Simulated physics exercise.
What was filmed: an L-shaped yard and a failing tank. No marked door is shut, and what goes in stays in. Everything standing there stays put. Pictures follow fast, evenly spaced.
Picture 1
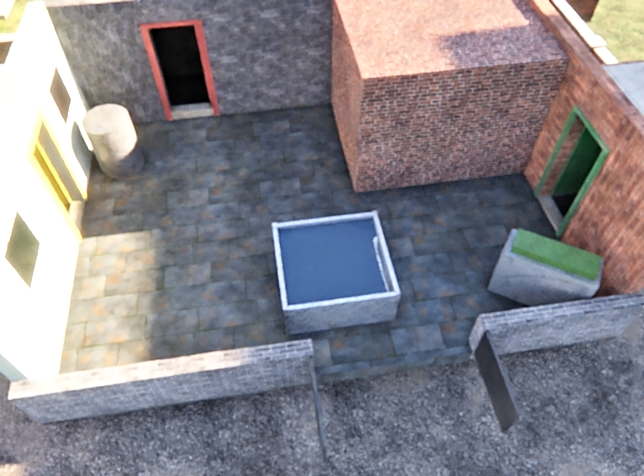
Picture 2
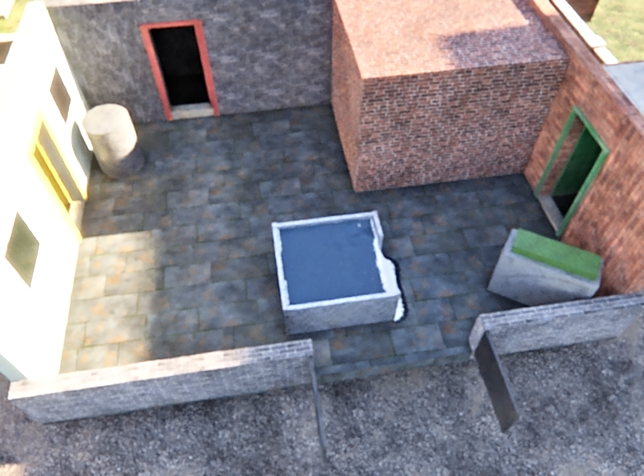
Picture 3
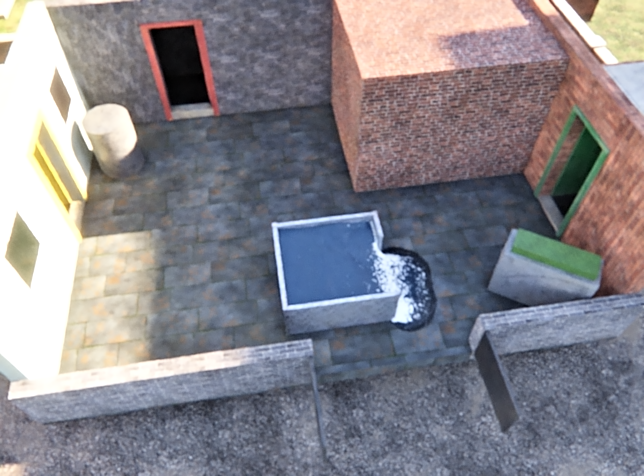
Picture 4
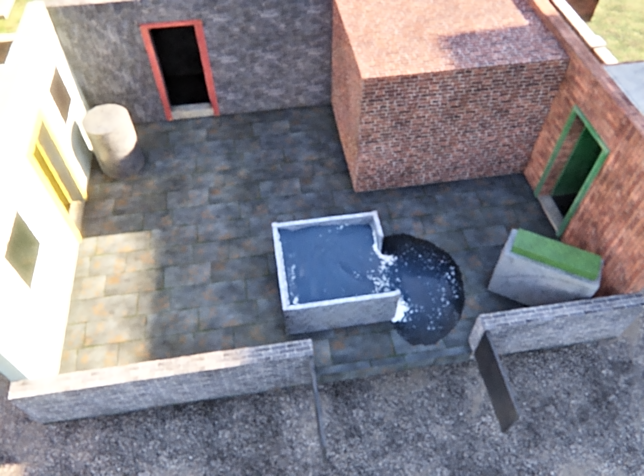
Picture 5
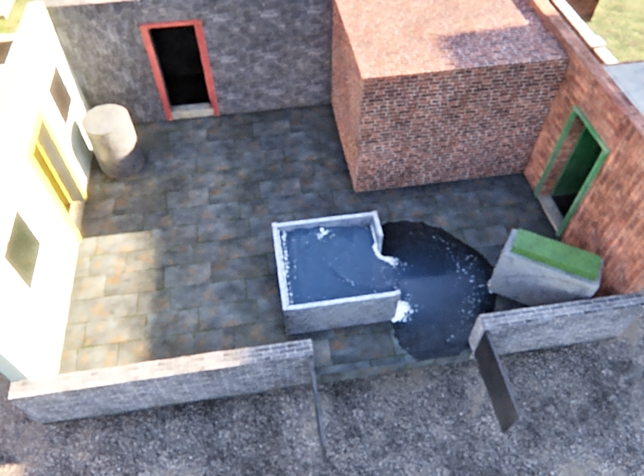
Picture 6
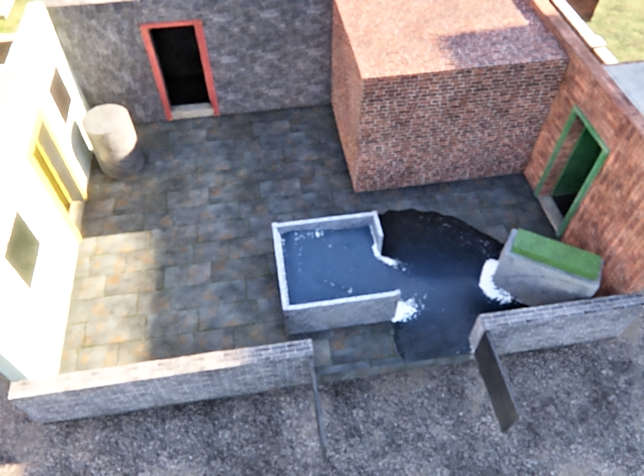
The clip opens on a paved yard seen from above, with still blue water in a low rectangular tank. Water breaks out through the tank's right side, foaming at the gap, then spreads rightward in a widening dark pool that reaches the green-topped block and splashes white against it.
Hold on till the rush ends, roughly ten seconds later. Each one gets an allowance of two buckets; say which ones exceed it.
Going through them: The red door does not exceed it; the green door exceeds it; the yellow door does not exceed it.
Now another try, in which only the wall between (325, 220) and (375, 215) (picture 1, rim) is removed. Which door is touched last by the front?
The yellow one.
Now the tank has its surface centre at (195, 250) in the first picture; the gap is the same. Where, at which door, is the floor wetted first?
The one in green comes first.
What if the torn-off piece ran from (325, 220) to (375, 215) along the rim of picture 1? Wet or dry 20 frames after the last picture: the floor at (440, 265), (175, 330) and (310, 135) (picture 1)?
Going through them, the first would be still bare, the next still bare and the last submerged.
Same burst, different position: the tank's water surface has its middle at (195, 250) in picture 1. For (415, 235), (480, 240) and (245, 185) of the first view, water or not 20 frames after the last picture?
I'd say swamped for the first, swamped for the second and still dry for the third.
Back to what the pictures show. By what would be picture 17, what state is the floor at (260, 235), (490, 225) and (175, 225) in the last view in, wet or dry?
Same order as asked: Dry as before; drenched; dry as before.
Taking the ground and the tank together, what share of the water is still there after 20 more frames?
82 %.
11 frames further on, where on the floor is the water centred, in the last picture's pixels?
Estimate: (423, 280).
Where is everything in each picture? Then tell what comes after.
Still water in the tank at (333, 261), in the first picture.
Water pours out at (384, 282) and has run to a hidden place, in the second picture.
Water pours out at (384, 283) and has run to (417, 259), in the third picture.
Water pours out at (384, 283) and has run to (456, 271), in the fourth picture.
The front is at (484, 264), out from the gap at (384, 283), in the fifth picture.
Water pours out at (384, 283) and has run to a hidden place, in the sixth picture.
A moment on, water covers 20 % of the floor; the red door not reached, the green door under two buckets in, the yellow door not reached.
Next, water covers 20 % of the floor; the red door not reached, the green door over two buckets in, the yellow door not reached.
Then, water covers 25 % of the floor; the red door not reached, the green door far over two buckets in, the yellow door not reached.
Later, water covers 35 % of the floor; the red door not reached, the green door far over two buckets in, the yellow door not reached.
In the end, water covers 50 % of the floor; the red door not reached, the green door far over two buckets in, the yellow door wet at the sill, nothing in.
